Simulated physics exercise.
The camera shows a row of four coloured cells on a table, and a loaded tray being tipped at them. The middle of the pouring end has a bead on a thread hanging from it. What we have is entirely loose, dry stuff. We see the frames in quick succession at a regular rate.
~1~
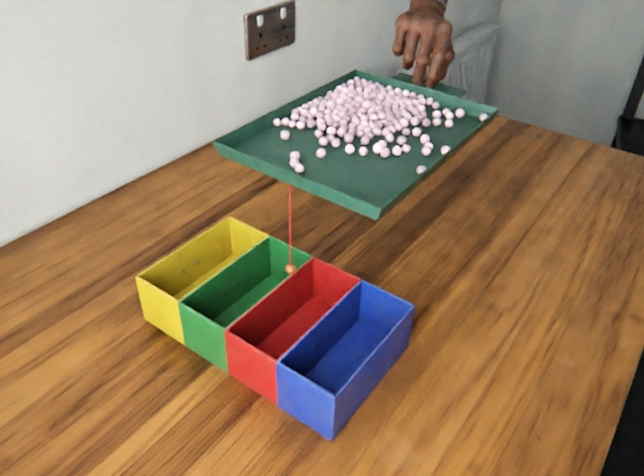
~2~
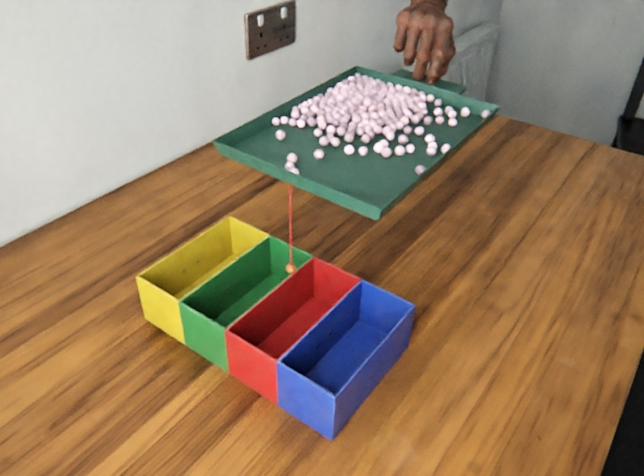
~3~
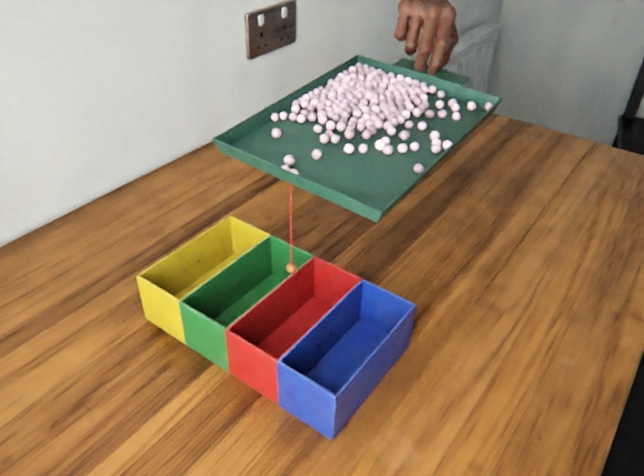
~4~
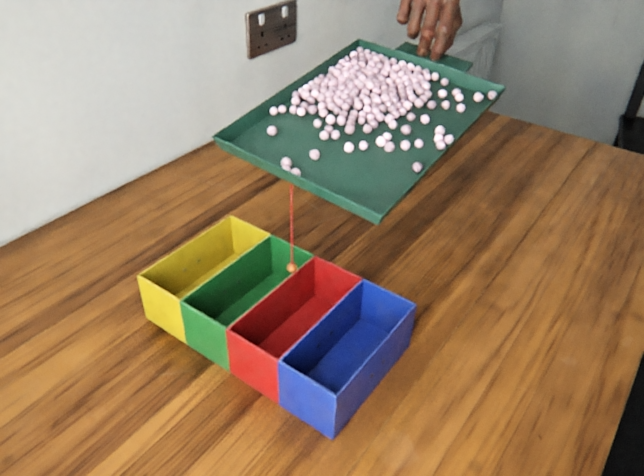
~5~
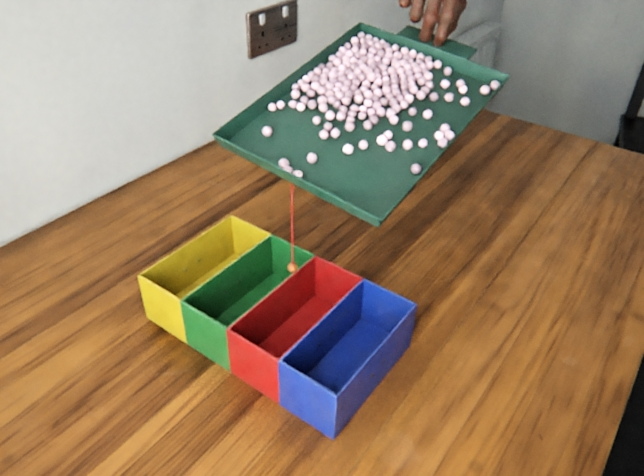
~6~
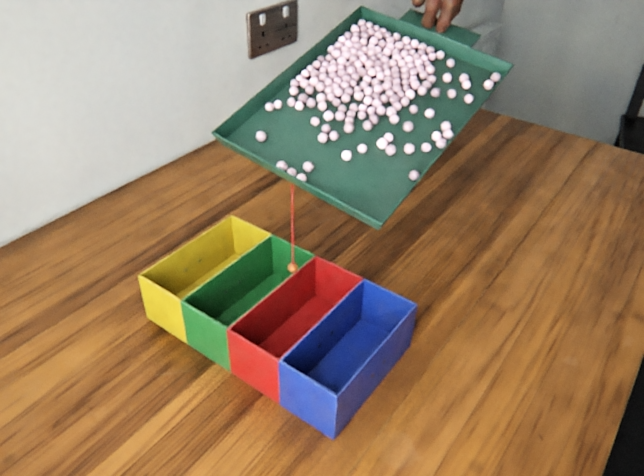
A green tray loaded with small pale pink balls was tilted steadily by a hand at its far end, above yellow, green, red and blue boxes, and a few balls shifted across it.
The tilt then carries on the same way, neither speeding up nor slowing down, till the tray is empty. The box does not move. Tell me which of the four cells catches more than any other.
I would say the blue cell.
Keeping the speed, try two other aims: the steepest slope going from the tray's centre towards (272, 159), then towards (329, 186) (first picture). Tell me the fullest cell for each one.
So the first one goes to the yellow one and the second to that blue cell.
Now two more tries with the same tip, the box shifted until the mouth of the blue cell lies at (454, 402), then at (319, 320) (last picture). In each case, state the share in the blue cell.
Approximately 0 percent, followed by approximately 40 percent.
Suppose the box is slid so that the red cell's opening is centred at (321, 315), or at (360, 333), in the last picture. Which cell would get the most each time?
The first time it is that blue cell; the second time it is red.
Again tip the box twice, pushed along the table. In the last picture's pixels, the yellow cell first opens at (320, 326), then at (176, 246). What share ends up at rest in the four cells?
In turn 100 and 30 in a hundred.
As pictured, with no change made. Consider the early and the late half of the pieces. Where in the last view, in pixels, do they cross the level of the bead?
The early half goes through (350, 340), the late half through (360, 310).
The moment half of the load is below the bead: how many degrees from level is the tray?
Roughly 65 degrees of tilt.
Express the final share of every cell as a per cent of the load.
Estimated shares - yellow cell close to 0, green cell close to 0, red cell close to 10, blue cell close to 60.
Shortly afterwards, tray tipped steeply; near a third on the tray; near a quarter in the blue cell; a little in the red cell; only a few in the green cell; near a third falling or outside the box.
Next, tray tipped past a quarter turn; near two thirds in the blue cell; a little in the red cell; only a few in the green cell; near a quarter falling or outside the box.
Some moments later, tray tipped past a quarter turn; near two thirds in the blue cell; a little in the red cell; only a few in the green cell; only a few in the yellow cell; near a quarter falling or outside the box.
In the end, tray tipped past a quarter turn; near two thirds in the blue cell; a little in the red cell; only a few in the green cell; only a few in the yellow cell; near a quarter outside the box.
